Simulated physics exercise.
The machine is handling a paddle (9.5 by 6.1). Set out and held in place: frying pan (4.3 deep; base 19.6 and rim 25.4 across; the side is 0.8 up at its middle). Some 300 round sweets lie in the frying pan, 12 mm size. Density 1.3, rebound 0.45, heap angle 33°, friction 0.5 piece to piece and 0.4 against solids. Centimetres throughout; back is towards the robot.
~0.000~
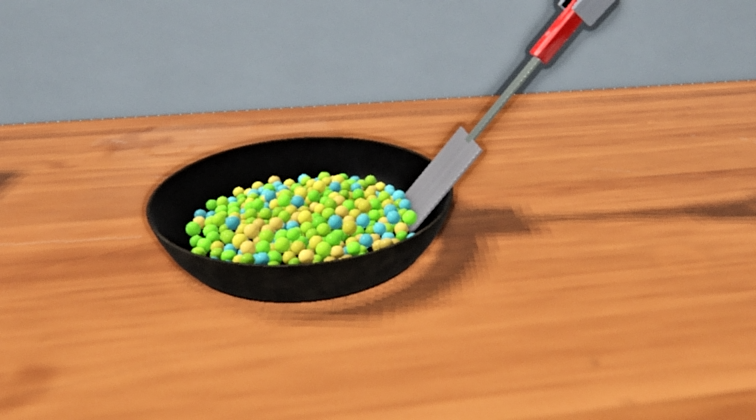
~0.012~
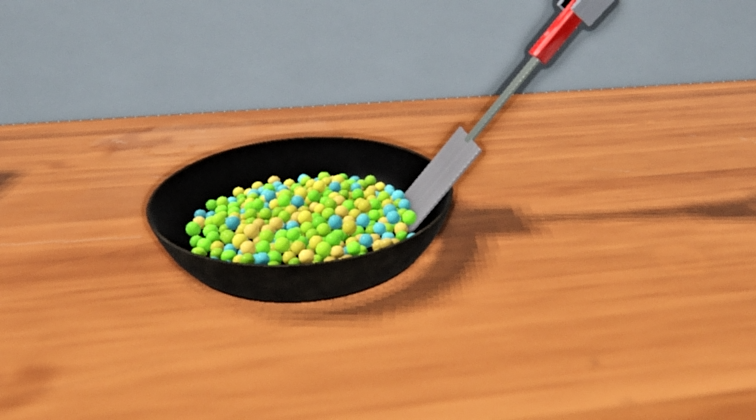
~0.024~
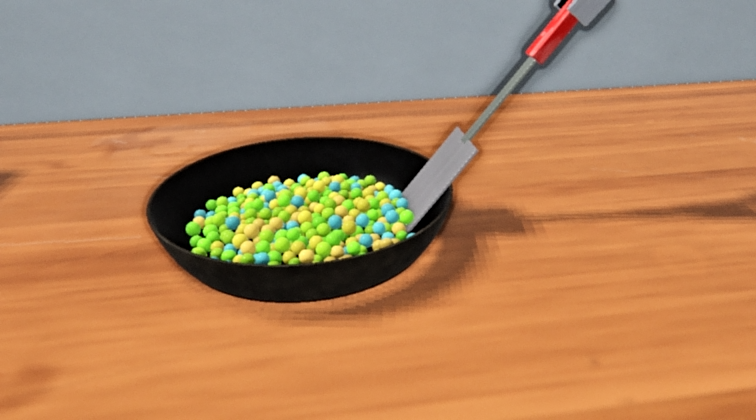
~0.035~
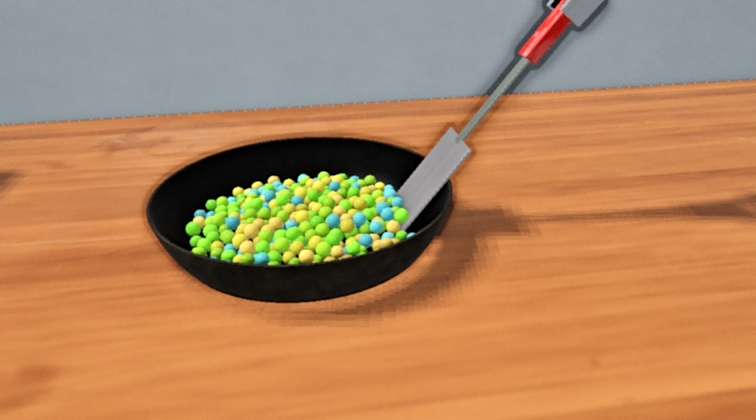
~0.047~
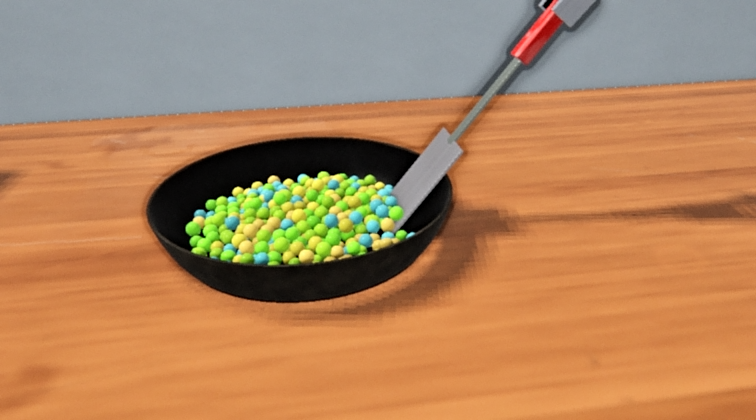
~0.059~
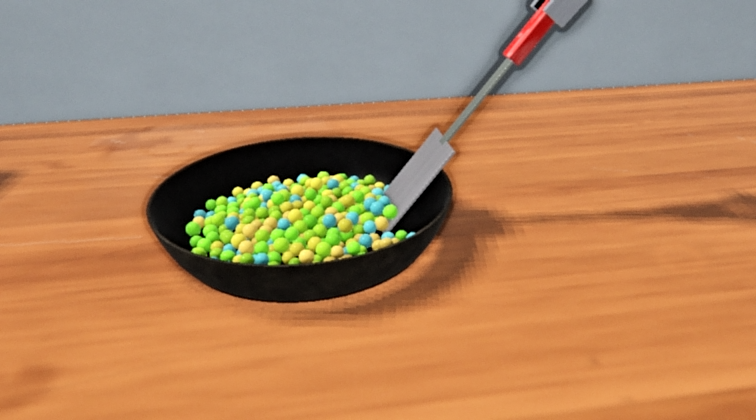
A grey flat-bladed paddle with a red section on its handle, held by a machine at the upper right, slides slowly a short way left into a heap of sweets. The round green, yellow and blue sweets fill a black frying pan on a wooden surface before a plain grey-blue wall, seen from slightly above. Sweets beside the blade shift slightly, while pan and camera stay still.
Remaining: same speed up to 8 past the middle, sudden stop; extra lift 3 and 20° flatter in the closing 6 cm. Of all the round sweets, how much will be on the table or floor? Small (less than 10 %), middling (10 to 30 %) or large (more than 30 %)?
On the table or floor the share is small, less than 10 %.
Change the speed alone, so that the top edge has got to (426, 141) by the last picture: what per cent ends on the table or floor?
About 5 per cent.
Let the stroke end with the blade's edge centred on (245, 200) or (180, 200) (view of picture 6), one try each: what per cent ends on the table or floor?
Some 0 and 10 per cent.
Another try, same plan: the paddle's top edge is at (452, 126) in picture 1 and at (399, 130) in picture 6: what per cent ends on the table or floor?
Some 10 per cent.
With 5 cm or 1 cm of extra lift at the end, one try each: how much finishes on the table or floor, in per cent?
About 5 and 0 per cent.
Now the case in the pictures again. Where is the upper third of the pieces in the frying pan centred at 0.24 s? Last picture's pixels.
Near (242, 211).
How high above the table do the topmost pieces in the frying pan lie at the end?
Some 5.0 cm.
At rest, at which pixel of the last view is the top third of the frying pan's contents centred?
Near (203, 215).
After 0.15 s, sloping 51°, highest piece 4 above the table; 305 in the frying pan.
After 0.24 s, sloping 44°, highest piece 5 above the table; 305 in the frying pan.
After 0.49 s, sloping 31°, highest piece 4 above the table; 304 in the frying pan, 1 on the table or floor.
After 1.54 s, sloping 31°, highest piece 4 above the table; 304 in the frying pan, 1 on the table or floor.
At rest, 304 in the frying pan, 1 on the table or floor. That is 0 % on the table or floor.
